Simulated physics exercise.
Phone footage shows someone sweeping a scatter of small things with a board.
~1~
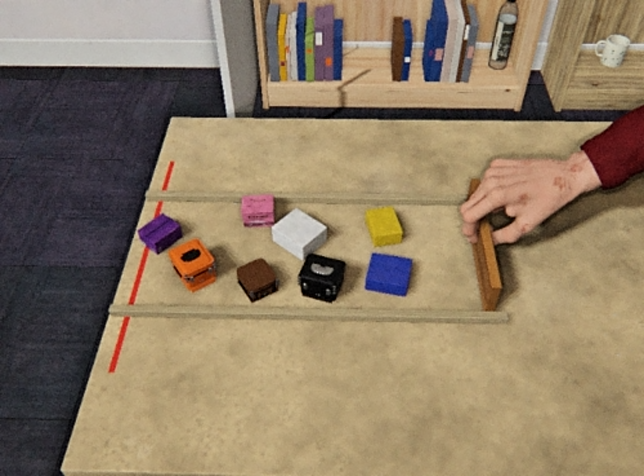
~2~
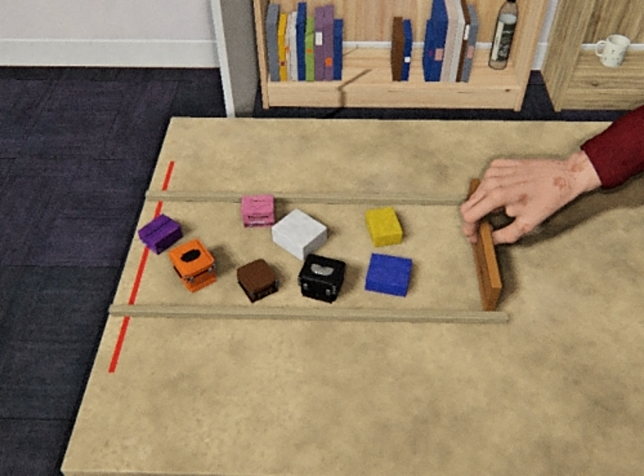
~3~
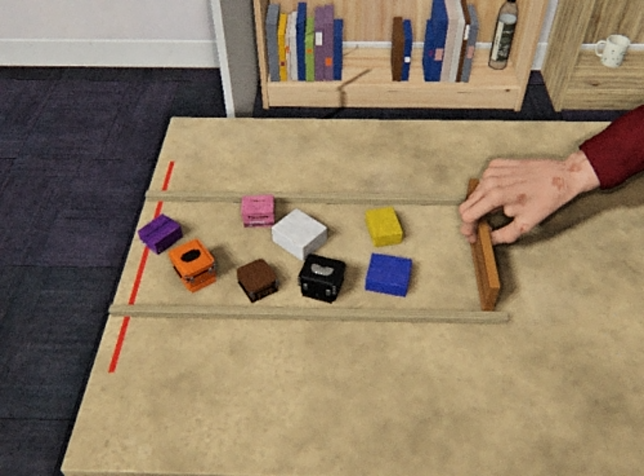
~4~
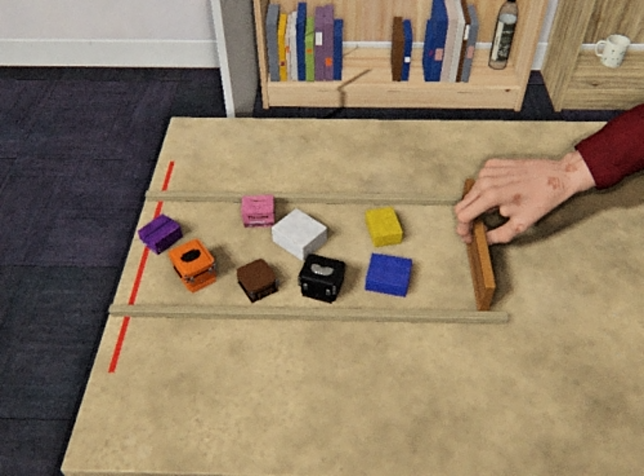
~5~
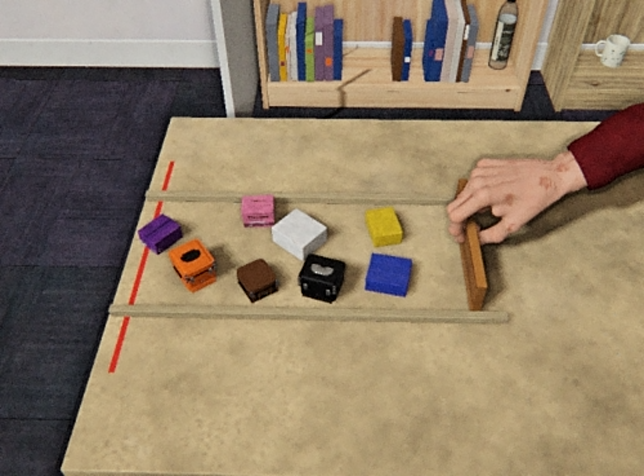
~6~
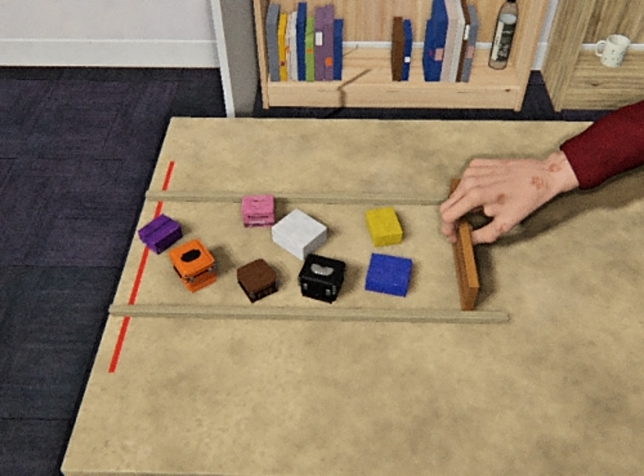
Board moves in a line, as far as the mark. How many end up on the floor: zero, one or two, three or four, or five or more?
Five or more.
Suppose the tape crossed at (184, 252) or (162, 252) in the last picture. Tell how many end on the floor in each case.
So it's 4 the first time and 6 the second time.
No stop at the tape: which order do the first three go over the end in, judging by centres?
Orange case, brown case, purple box.
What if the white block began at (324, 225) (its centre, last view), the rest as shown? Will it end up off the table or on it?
It drops off.
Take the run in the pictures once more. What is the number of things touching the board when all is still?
At rest, 1 are in contact.
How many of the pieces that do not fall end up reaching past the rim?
I make it 1.
Soon after, none off yet; purple box at rest near (161, 234); orange case moving near (188, 264); pink box displaced a little near (248, 208).
In the end, the number that fall off is five or more; gone, blue block, black case, white block, brown case, pink box, orange case and purple box.
